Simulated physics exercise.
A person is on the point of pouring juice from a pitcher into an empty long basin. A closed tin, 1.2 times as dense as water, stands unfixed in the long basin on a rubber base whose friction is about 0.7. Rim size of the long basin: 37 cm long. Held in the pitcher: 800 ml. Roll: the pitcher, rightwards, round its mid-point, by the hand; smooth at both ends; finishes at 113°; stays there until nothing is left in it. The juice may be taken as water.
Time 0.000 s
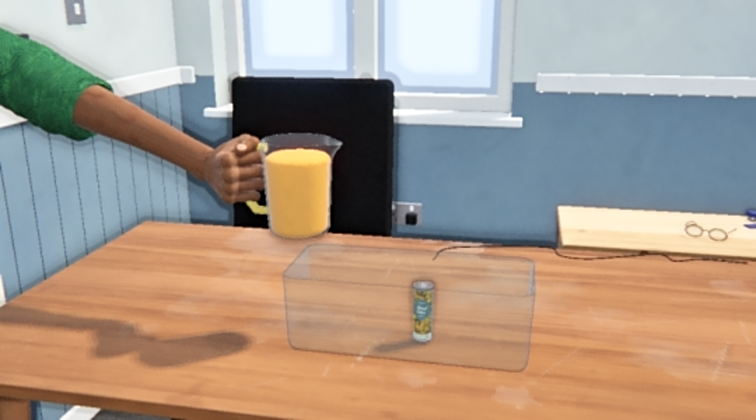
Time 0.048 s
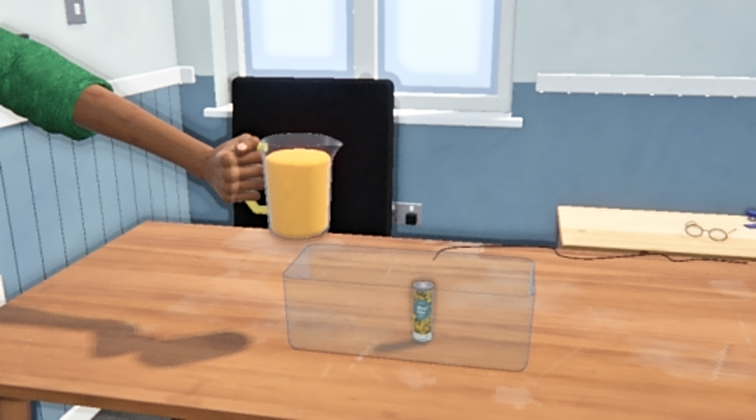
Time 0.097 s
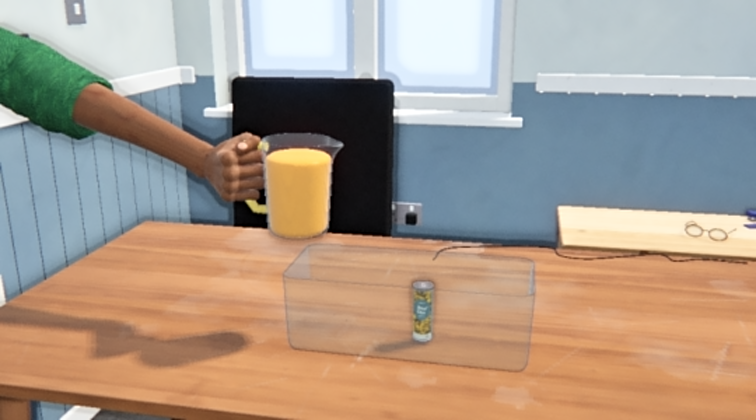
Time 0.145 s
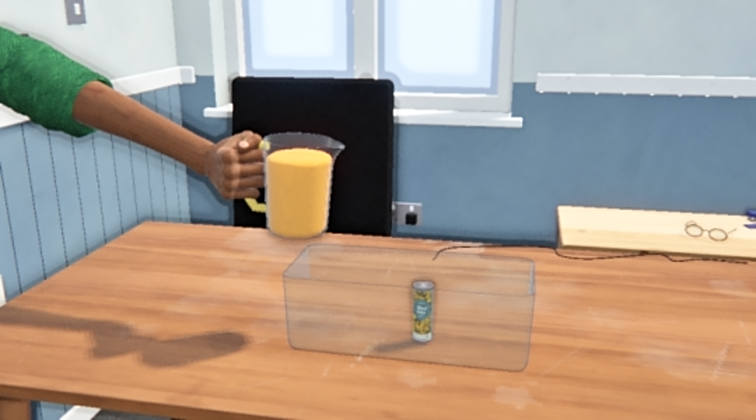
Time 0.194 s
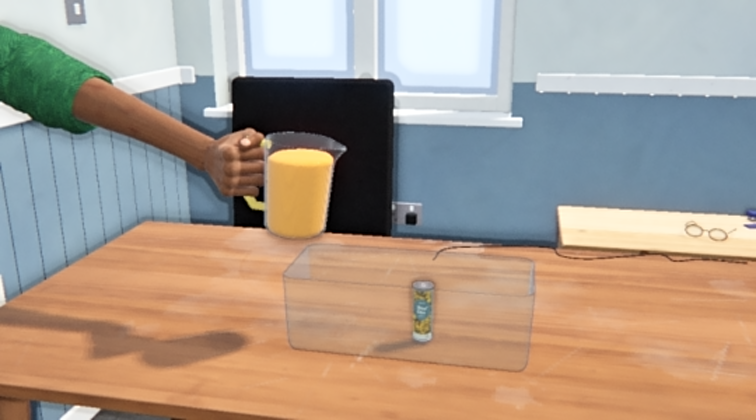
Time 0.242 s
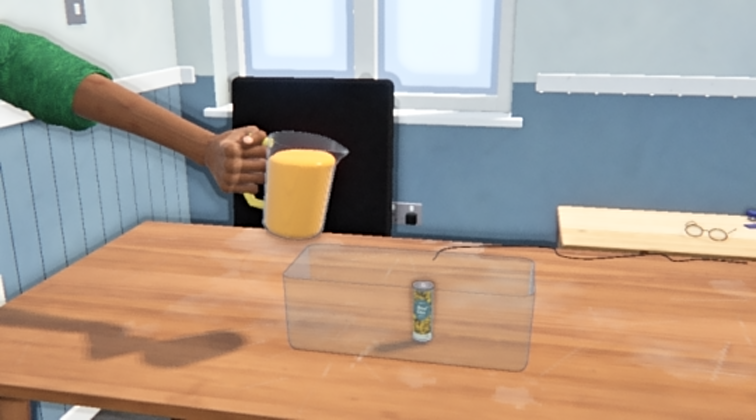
On a wooden table in a blue-walled room, a small closed tin stands inside a clear, empty long basin. A hand reaching from the left, in a green sleeve, holds a pitcher of orange-yellow juice above the table, at first upright, then slowly tilts it slightly to the right.
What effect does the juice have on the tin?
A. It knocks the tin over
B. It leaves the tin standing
It leaves the tin standing (B).
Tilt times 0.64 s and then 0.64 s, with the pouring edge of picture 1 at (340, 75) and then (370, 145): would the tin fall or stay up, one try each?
Try 1: Tipped over; try 2: Tipped over.
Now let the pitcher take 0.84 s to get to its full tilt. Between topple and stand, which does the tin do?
Well, the tin simply holds firm.
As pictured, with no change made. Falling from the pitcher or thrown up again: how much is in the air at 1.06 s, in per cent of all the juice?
About 16 per cent.
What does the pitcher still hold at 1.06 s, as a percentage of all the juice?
Close to 30 percent of the total.
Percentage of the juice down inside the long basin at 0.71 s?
Near 3 in a hundred.
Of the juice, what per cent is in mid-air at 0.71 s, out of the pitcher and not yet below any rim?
Around 10 in a hundred.
Then, 0.71 s in, the tilt is 64° and 86 per cent is still to pour; the tin stands where it began.
Then, 1.06 s in, the tilt is 103° and 31 per cent is still to pour; the tin stands where it began.
Then, 1.42 s in, the tilt is 113° and 1 per cent is still to pour; the tin stands where it began.
Then, 1.81 s in, the tilt is 113° and 0 per cent is still to pour; the tin stands where it began.
Finally, the tin stands where it began.
